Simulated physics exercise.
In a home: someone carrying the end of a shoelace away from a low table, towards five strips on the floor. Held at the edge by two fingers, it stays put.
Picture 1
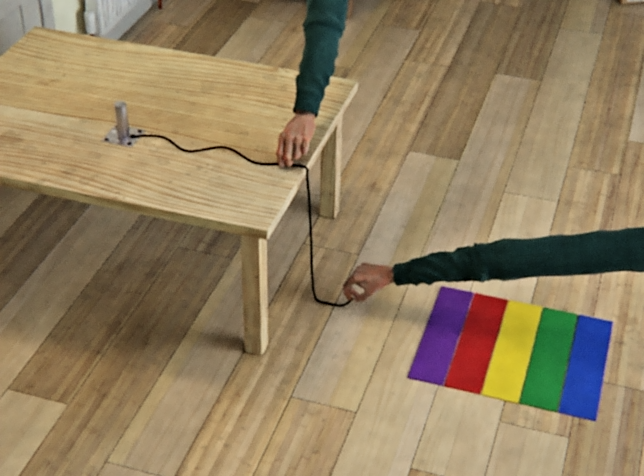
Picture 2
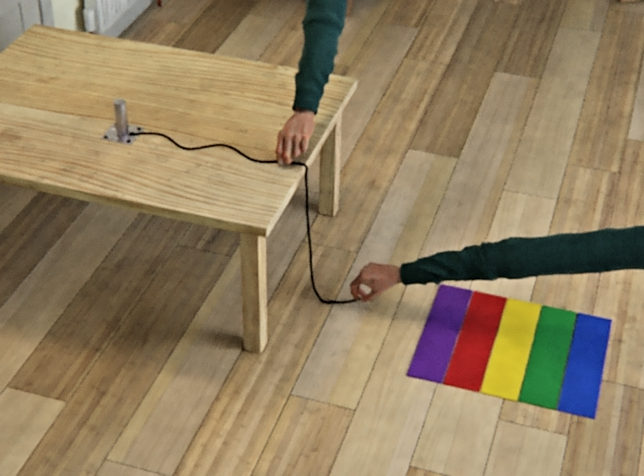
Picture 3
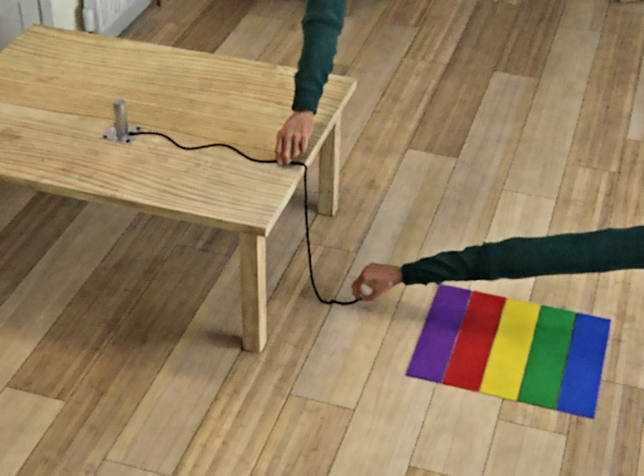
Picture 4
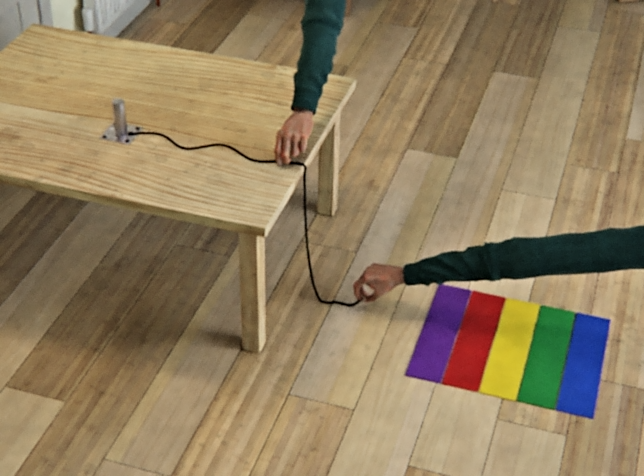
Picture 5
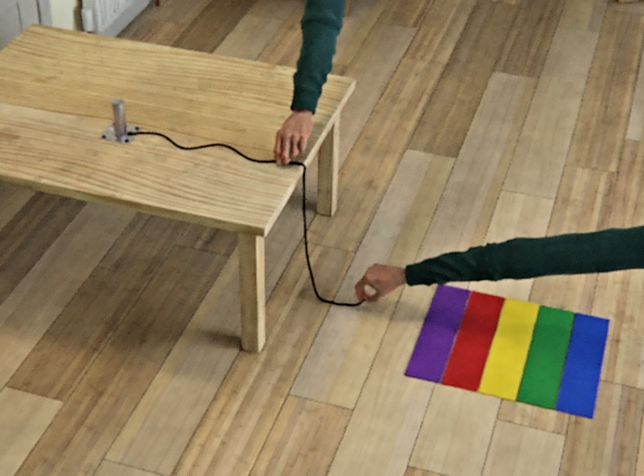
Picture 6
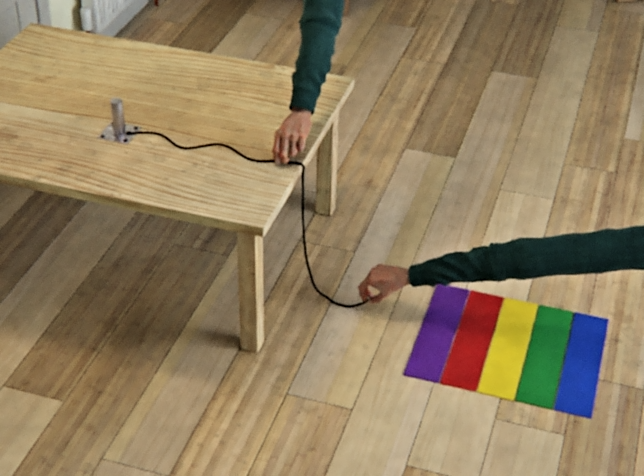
At the start, one hand presses a dark cord at the edge of a low wooden table while another hand holds its end above the floor, left of purple, red, yellow, green and blue strips. The lower hand then shifts very slightly right, drawing the end a little nearer the purple strip.
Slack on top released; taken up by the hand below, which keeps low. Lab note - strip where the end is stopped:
Red strip.
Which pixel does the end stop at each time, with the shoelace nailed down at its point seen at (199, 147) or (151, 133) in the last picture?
Estimated pixels: (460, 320), then (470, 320).
Soon after, end near (405, 308); short of the strips.
Then, end near (447, 317); over purple.
At full stretch, end near (472, 322); over red. It gets as far as the red strip.
